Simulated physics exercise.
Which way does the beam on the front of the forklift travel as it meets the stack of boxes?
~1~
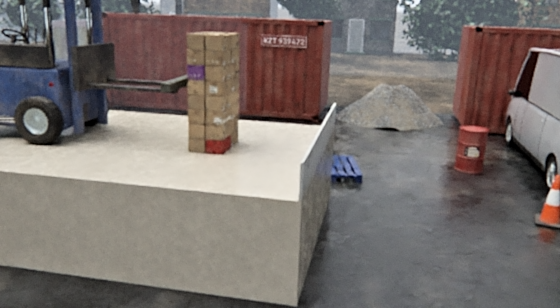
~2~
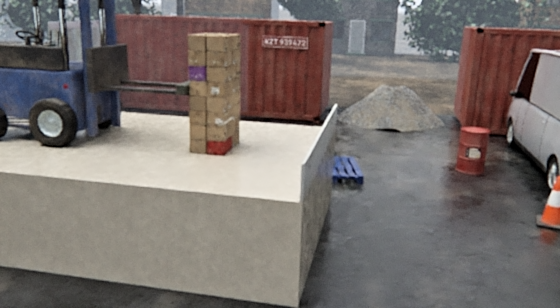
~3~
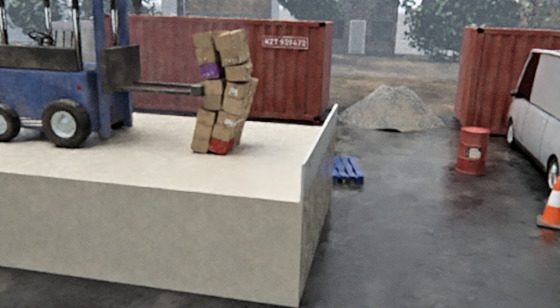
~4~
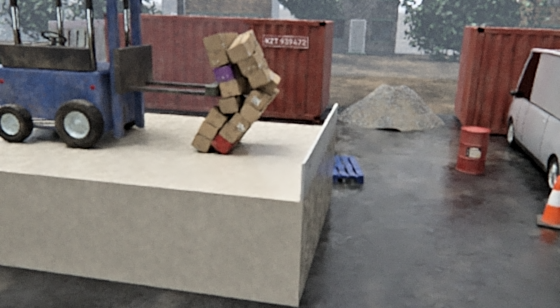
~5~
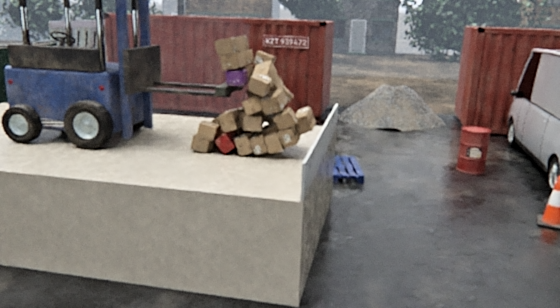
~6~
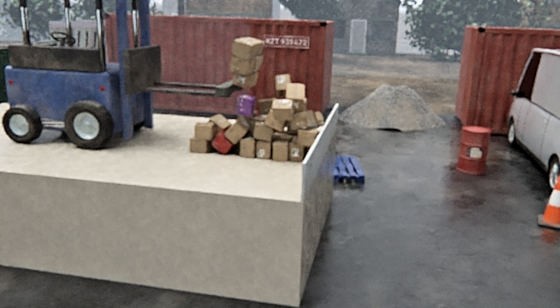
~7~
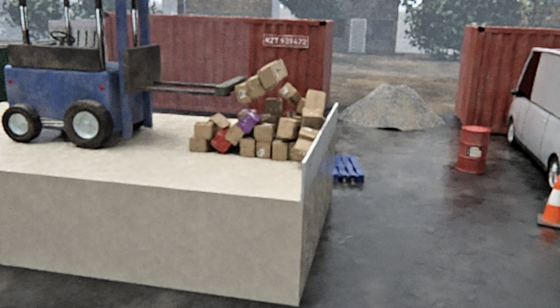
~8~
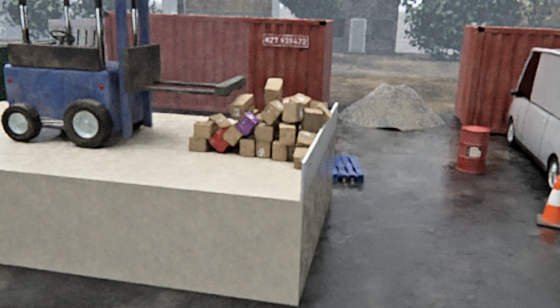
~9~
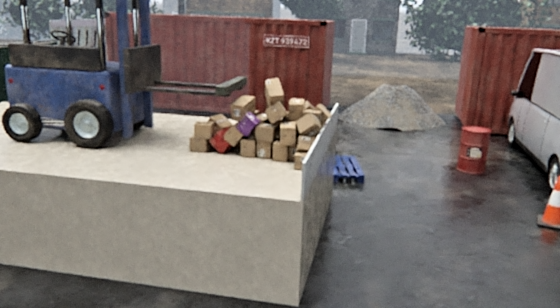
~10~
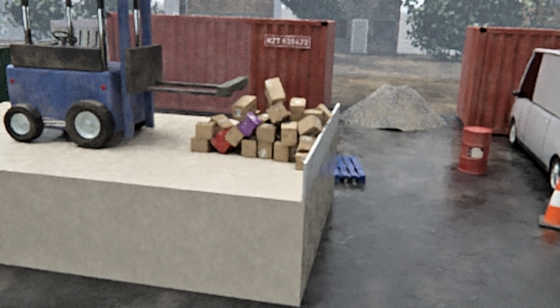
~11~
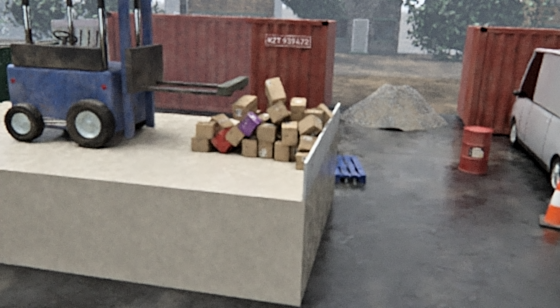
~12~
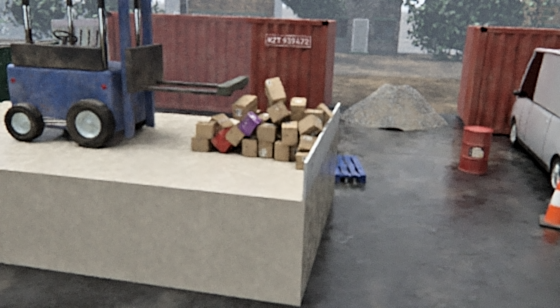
The beam travels to the right, pushing into the stack before coming to a stop.
Container yard with a blue forklift pushing a tall stack of boxes rightward until it collapses into a heap on the raised deck.
